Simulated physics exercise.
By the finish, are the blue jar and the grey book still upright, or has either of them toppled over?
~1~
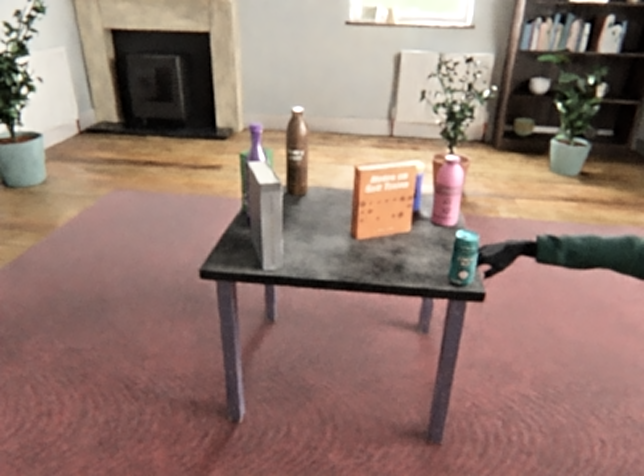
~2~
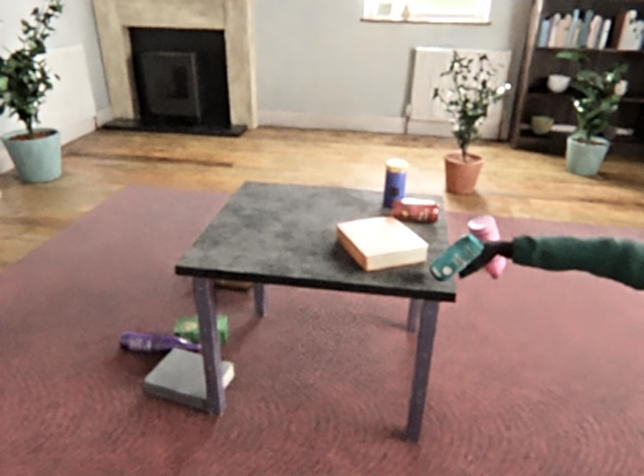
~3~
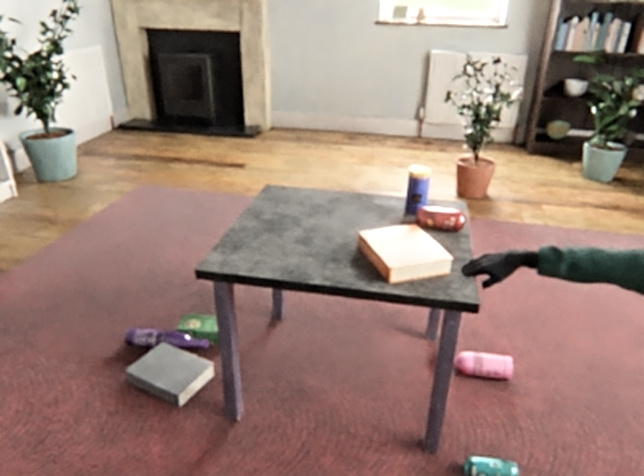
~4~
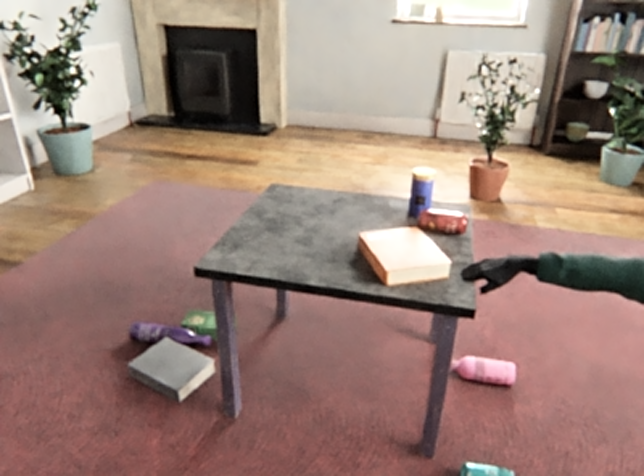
The blue jar is still standing on the table, but the grey book has toppled and lies on the rug.
Table shifting beside a dark hand, bottles, grey book and turquoise can falling to the rug, orange book toppling, blue jar standing.
